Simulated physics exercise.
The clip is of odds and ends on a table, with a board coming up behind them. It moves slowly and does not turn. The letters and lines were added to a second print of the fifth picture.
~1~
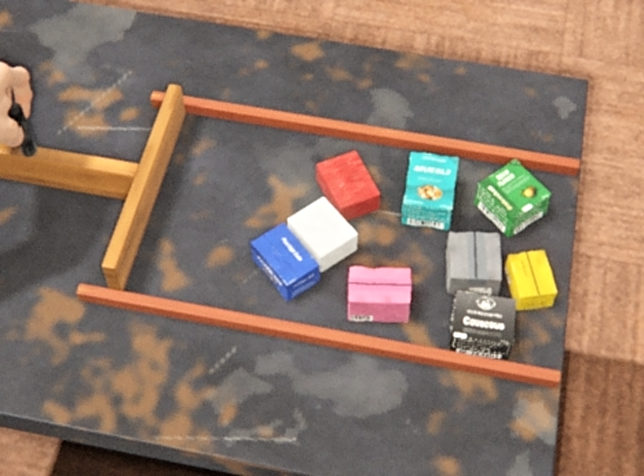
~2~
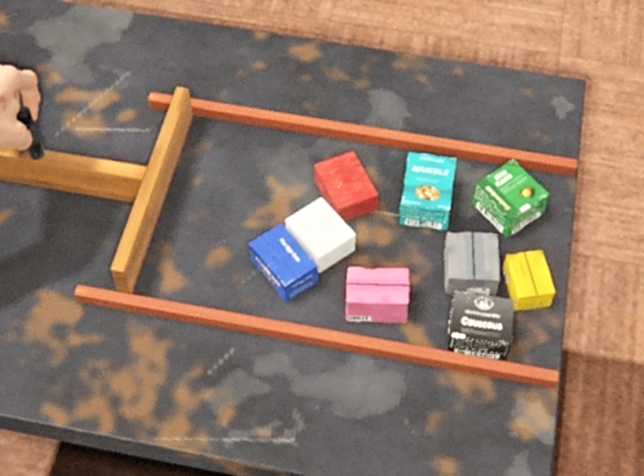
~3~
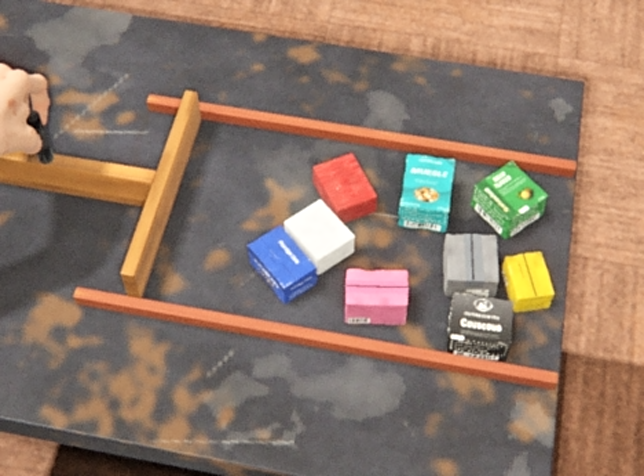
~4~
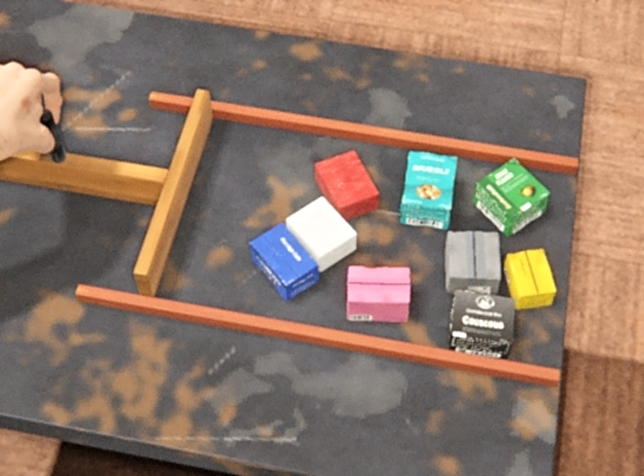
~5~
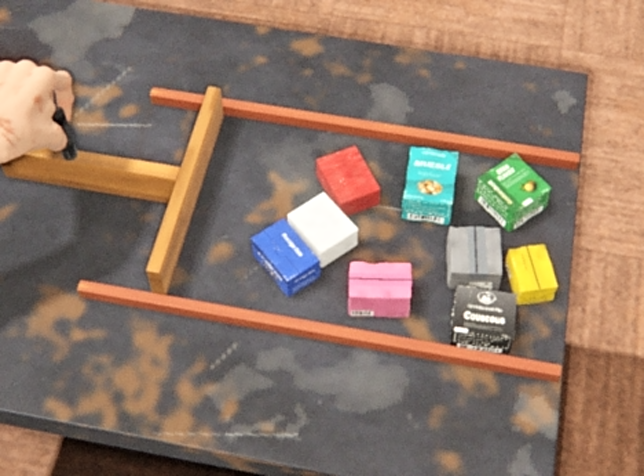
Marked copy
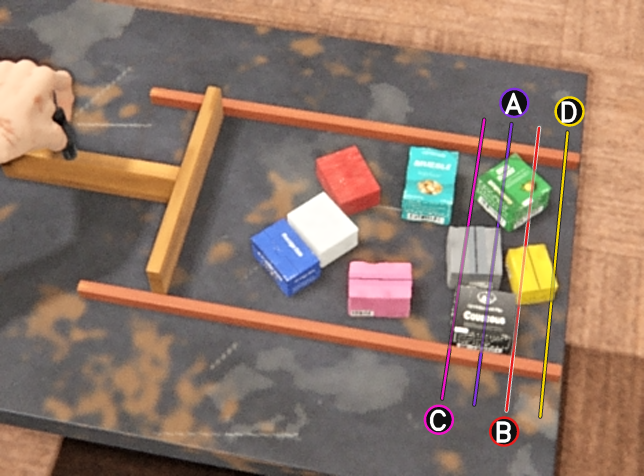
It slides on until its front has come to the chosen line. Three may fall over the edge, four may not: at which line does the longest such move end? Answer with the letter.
No farther than C.
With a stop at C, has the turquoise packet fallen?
No.
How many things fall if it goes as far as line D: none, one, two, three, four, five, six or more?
By then, six or more.
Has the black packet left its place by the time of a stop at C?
Yes.
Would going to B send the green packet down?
Yes.
On the marked copy, A at (494, 253); B at (524, 257); C at (465, 248); D at (555, 263).
Taking C. A third of the way, board (284, 190); blue packet (316, 263); red block (352, 180).
Two thirds of the way, board (385, 207); green packet (551, 198); black packet (534, 334).
When it is over, board (464, 219); green packet over the edge; black packet over the edge; three fallen.
As for the rest, A drops six; B drops six; D drops nine.
